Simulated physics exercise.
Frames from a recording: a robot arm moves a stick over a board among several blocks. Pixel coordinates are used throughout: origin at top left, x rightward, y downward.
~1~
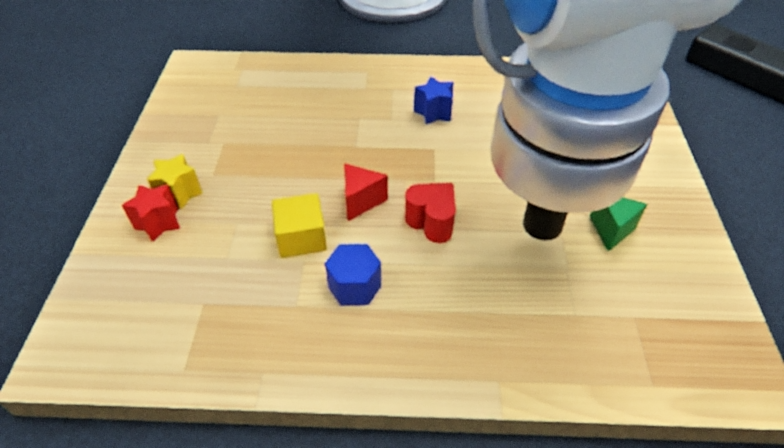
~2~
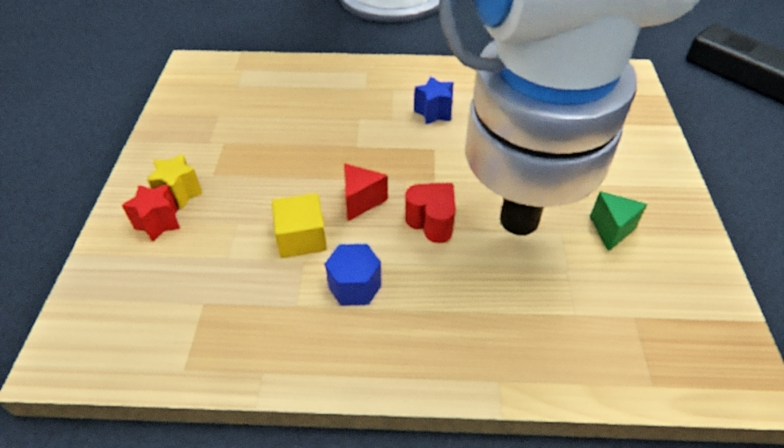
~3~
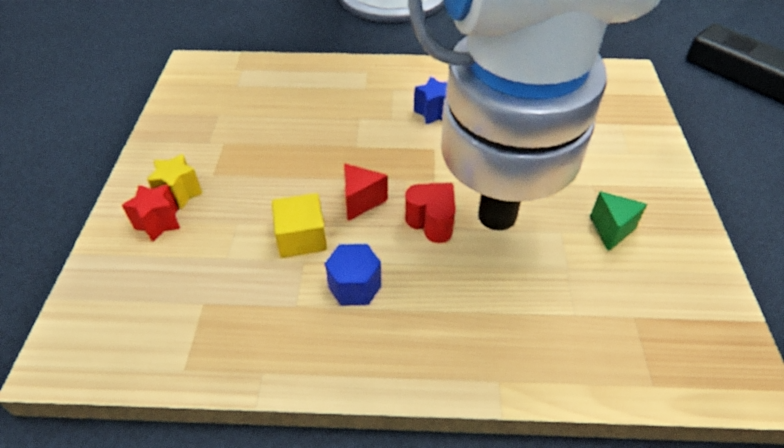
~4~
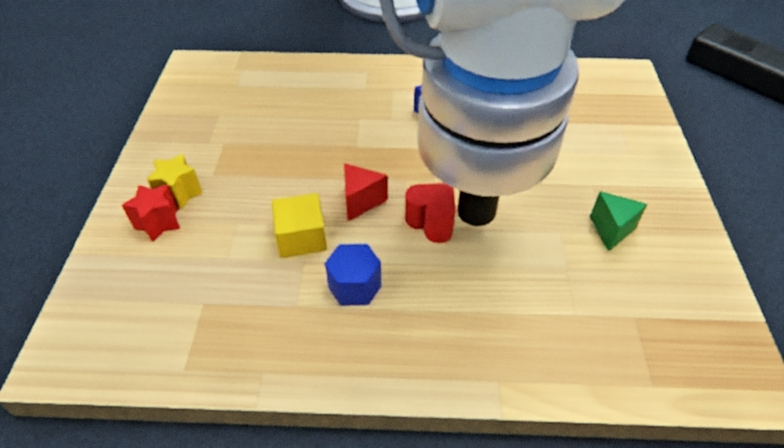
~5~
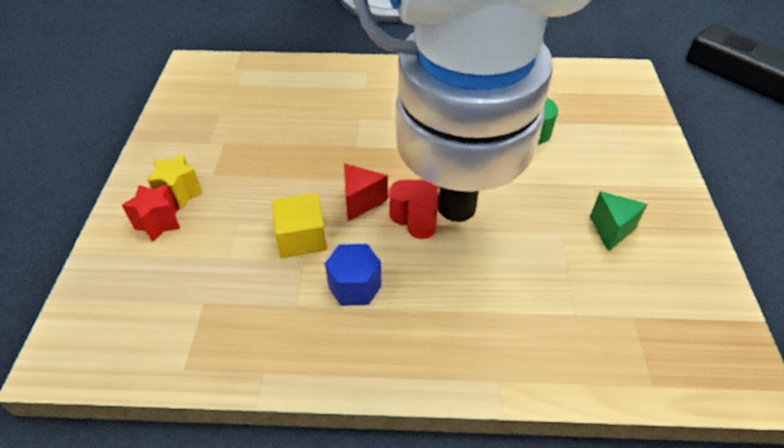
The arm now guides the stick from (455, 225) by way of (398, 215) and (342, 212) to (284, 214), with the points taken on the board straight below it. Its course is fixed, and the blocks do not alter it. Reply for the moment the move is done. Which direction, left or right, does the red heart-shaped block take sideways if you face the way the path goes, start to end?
Right.
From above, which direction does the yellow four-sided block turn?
Watching from overhead, you'd notice the yellow four-sided block rotating counter-clockwise.
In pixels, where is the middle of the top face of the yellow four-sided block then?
Its top centre lands on (268, 222).
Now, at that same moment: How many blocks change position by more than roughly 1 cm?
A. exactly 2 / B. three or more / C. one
Letter B.
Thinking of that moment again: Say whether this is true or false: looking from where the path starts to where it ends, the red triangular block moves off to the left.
The statement is incorrect.
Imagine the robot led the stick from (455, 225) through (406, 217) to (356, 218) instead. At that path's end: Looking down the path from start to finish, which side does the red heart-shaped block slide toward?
It moves right.
On the path given first. One third of the way, stick at (397, 198); red triangular block at (326, 166), turned 60° anticlockwise; red heart-shaped block at (362, 177), turned 30° clockwise.
Two thirds of the way, stick at (339, 195); red triangular block at (285, 151), turned 50° anticlockwise; red heart-shaped block at (311, 167), turned 60° clockwise.
At the end, stick at (281, 198); yellow four-sided block at (268, 222), turned 65° anticlockwise; blue six-sided block in place; red triangular block at (271, 141), turned 25° anticlockwise; red heart-shaped block at (286, 162), turned 80° clockwise.
